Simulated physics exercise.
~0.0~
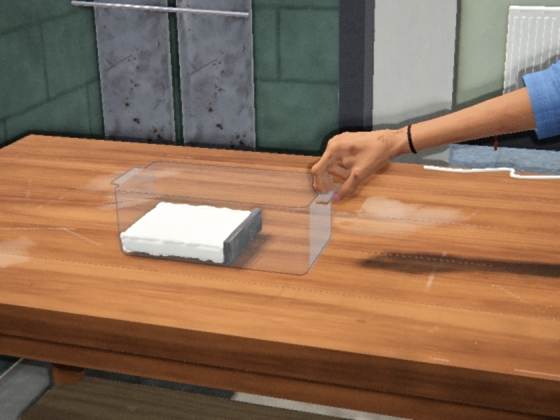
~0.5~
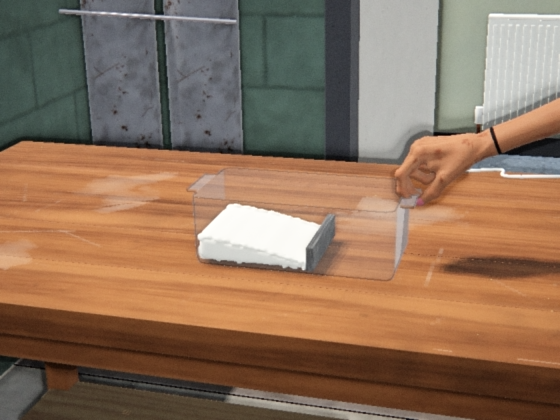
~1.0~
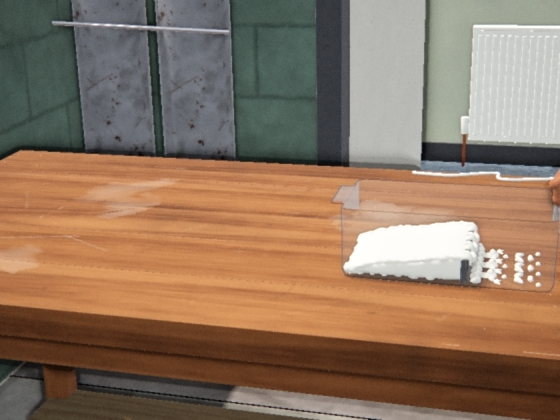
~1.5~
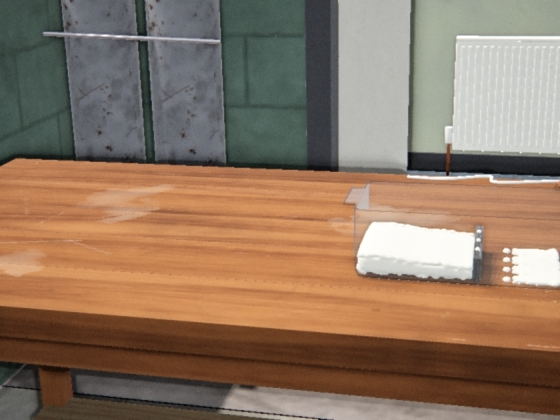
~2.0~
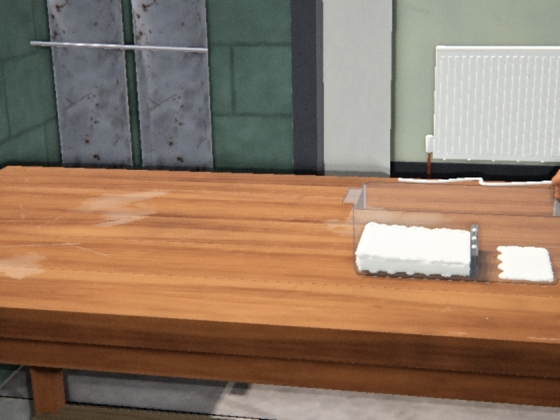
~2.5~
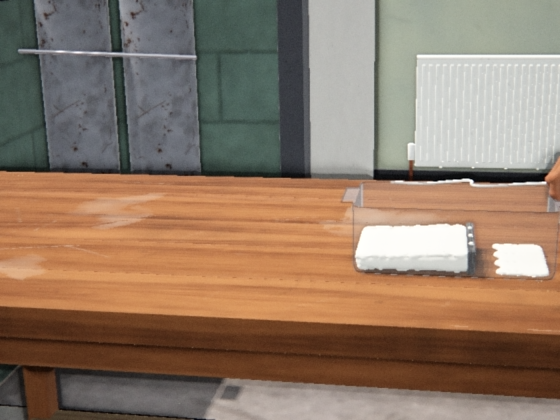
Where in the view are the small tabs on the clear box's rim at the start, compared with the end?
At the start the tabs are a little left of the middle of the view. At the end they are well over on the right side and slightly lower.
